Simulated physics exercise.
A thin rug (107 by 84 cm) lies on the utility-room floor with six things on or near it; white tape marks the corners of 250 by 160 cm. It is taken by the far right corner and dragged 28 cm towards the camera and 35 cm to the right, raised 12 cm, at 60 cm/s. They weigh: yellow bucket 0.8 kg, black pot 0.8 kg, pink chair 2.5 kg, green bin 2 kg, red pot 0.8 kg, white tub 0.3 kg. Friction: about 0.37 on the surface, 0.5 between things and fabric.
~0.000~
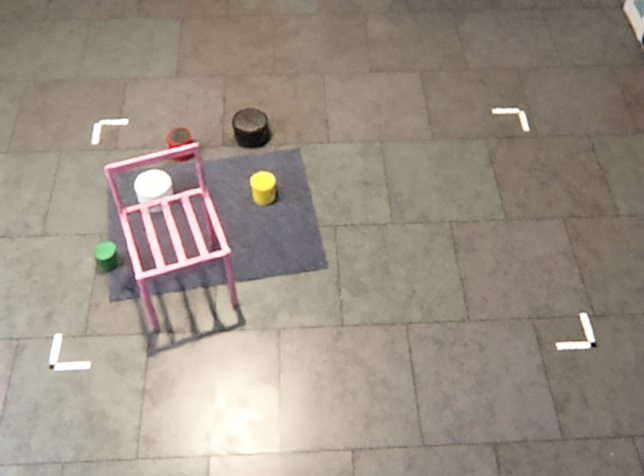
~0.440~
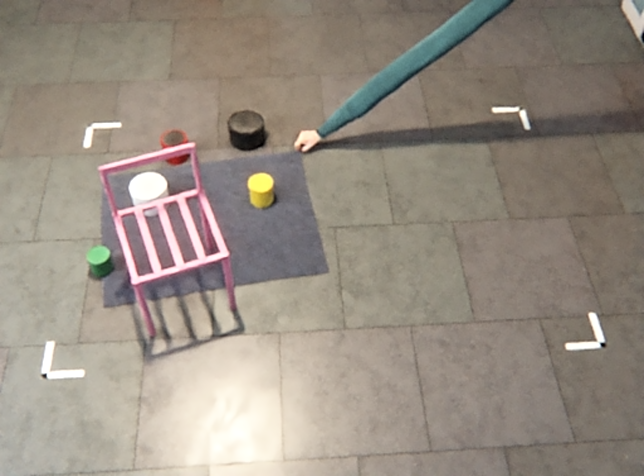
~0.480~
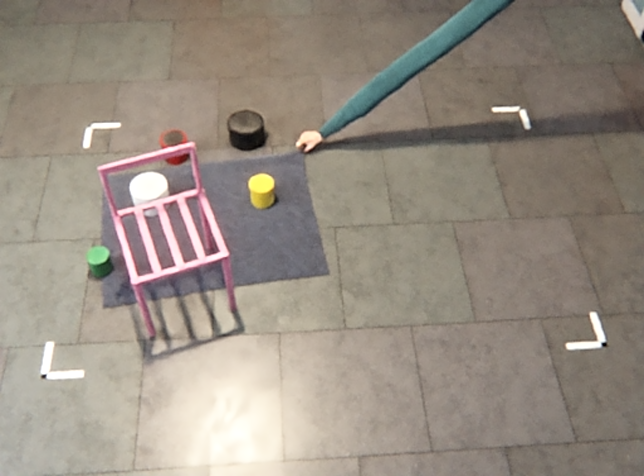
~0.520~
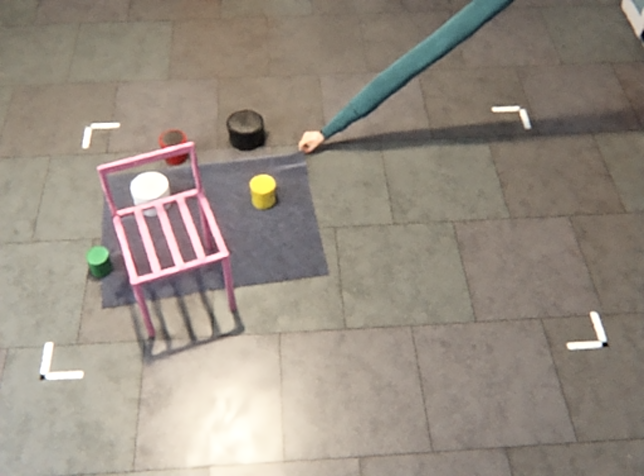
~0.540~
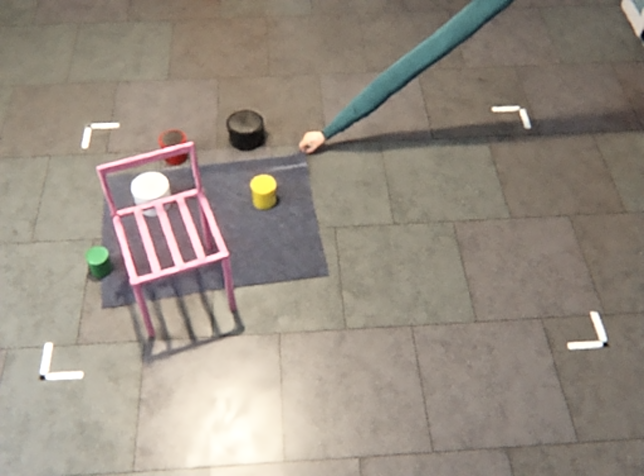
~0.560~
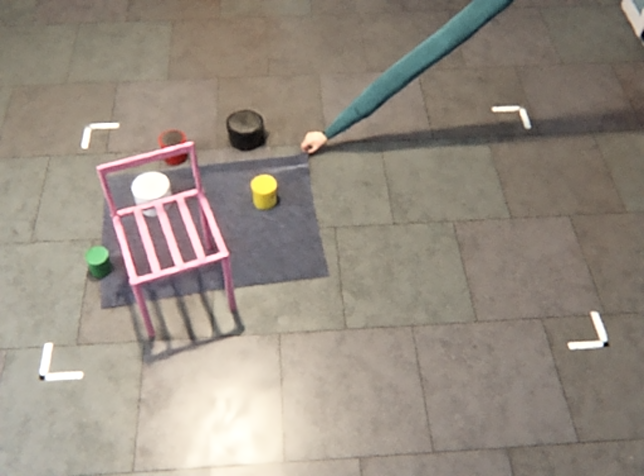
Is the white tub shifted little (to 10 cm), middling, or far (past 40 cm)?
The white tub shifts a middling way.
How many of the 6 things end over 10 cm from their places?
I count 2.
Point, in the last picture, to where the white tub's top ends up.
Near (204, 185).
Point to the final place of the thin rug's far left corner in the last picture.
Around (173, 165).
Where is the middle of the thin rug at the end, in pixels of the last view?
Near (252, 229).
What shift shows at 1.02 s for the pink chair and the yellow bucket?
Pink chair 4 cm, yellow bucket 15 cm.
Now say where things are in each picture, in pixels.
The first picture shows thin rug corners (300, 148) (329, 268).
The second picture shows thin rug corners (329, 273); grip (300, 150).
The third picture shows thin rug corners (330, 274); grip (302, 151).
The fourth picture shows thin rug corners (330, 274); grip (304, 151).
The fifth picture shows thin rug corners (330, 275); grip (305, 151).
The sixth picture shows thin rug corners (330, 276); grip (306, 152).
At 0.8 s, middle of the thin rug at (215, 220); white tub 11 cm off its start, yellow bucket 8 cm off its start, green bin 3 cm off its start.
At 1.0 s, middle of the thin rug at (226, 223); white tub 19 cm off its start, yellow bucket 17 cm off its start, green bin 6 cm off its start.
At 1.3 s, middle of the thin rug at (247, 228); white tub 27 cm off its start at (200, 184), yellow bucket 30 cm off its start at (310, 207), green bin 8 cm off its start at (109, 244).
At 1.5 s, middle of the thin rug at (252, 229); white tub 29 cm off its start, yellow bucket 33 cm off its start, green bin 9 cm off its start.
At 2.1 s, middle of the thin rug at (252, 229); white tub 29 cm off its start at (204, 185), yellow bucket 33 cm off its start at (316, 209), green bin 9 cm off its start at (111, 243), pink chair 7 cm off its start at (185, 232).
